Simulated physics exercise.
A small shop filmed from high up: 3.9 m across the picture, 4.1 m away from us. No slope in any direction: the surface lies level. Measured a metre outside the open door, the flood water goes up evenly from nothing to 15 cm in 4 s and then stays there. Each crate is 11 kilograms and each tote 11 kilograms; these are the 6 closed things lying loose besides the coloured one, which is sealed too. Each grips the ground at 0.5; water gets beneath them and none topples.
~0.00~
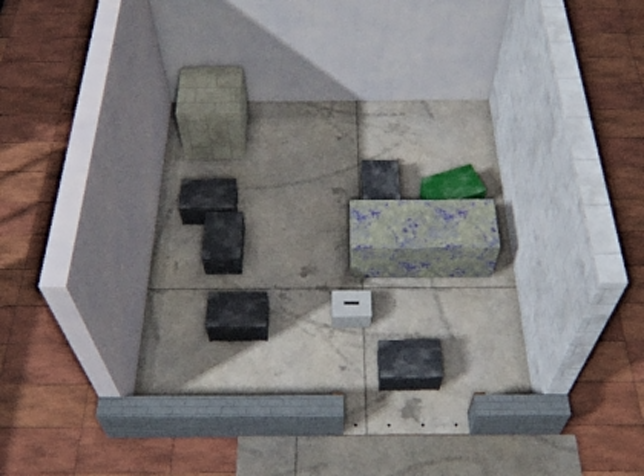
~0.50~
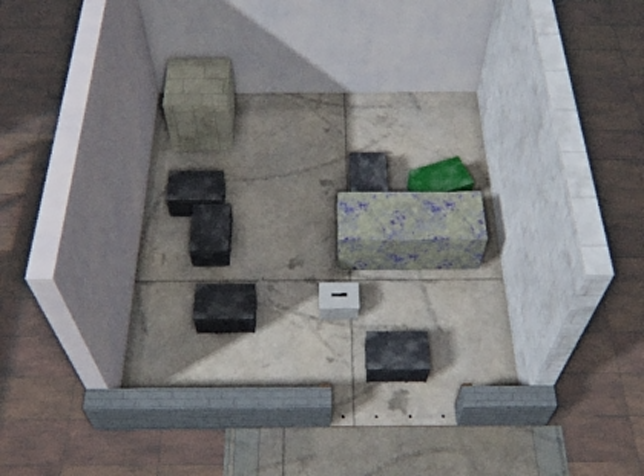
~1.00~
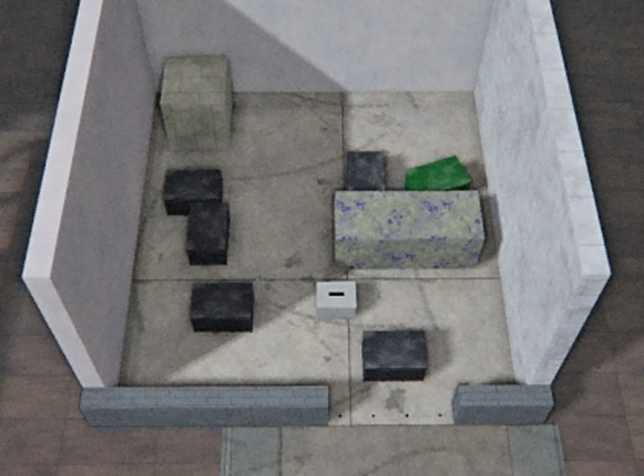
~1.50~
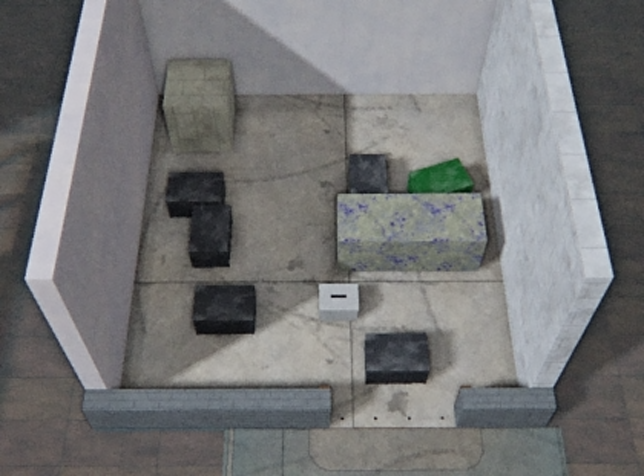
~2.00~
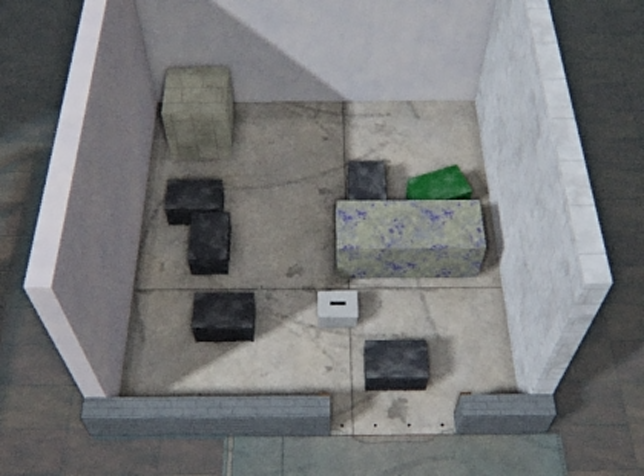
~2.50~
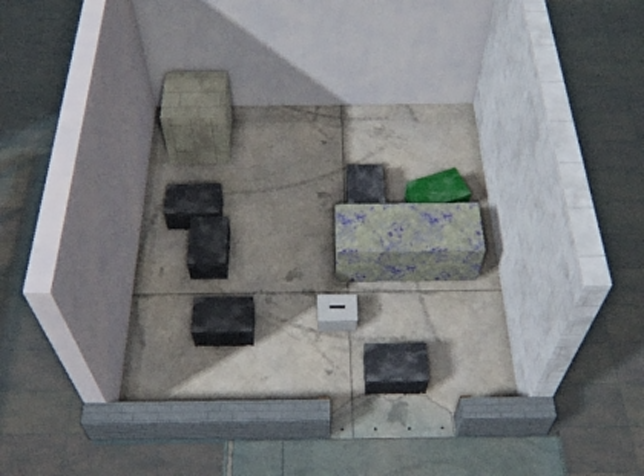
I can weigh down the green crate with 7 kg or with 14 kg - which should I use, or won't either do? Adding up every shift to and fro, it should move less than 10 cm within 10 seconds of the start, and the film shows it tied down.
Go with the lighter one.
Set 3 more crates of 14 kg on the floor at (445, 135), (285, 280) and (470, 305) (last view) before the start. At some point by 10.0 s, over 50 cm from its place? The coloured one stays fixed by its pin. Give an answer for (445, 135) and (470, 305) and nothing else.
Below the mark, then below the mark.
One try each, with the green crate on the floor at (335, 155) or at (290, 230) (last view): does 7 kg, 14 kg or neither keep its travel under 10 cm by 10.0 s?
First try both suffice, second try none suffices.
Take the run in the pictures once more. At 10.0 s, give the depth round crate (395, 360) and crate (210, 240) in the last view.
Some 9 cm at the first, some 4 cm at the second.
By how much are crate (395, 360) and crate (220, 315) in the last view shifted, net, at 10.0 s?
80 cm, 40 cm.
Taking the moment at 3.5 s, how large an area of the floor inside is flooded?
1.0 m2.
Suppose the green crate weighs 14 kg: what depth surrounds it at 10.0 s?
Depth: Approx. 2 cm.
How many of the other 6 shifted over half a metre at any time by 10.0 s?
2 in all.
After 3.5 s the green crate would be 0 cm from its start with 7 kg and 0 cm from its start with 14 kg; 0 cm of water round it then.
After 4.5 s the green crate would be 0 cm from its start with 7 kg and 0 cm from its start with 14 kg; 0 cm of water round it then.
After 7.0 s the green crate would be 0 cm from its start with 7 kg and 0 cm from its start with 14 kg; 2 cm of water round it then.
After 10.0 s the green crate would be 0 cm from its start with 7 kg and 0 cm from its start with 14 kg; 2 cm of water round it then.
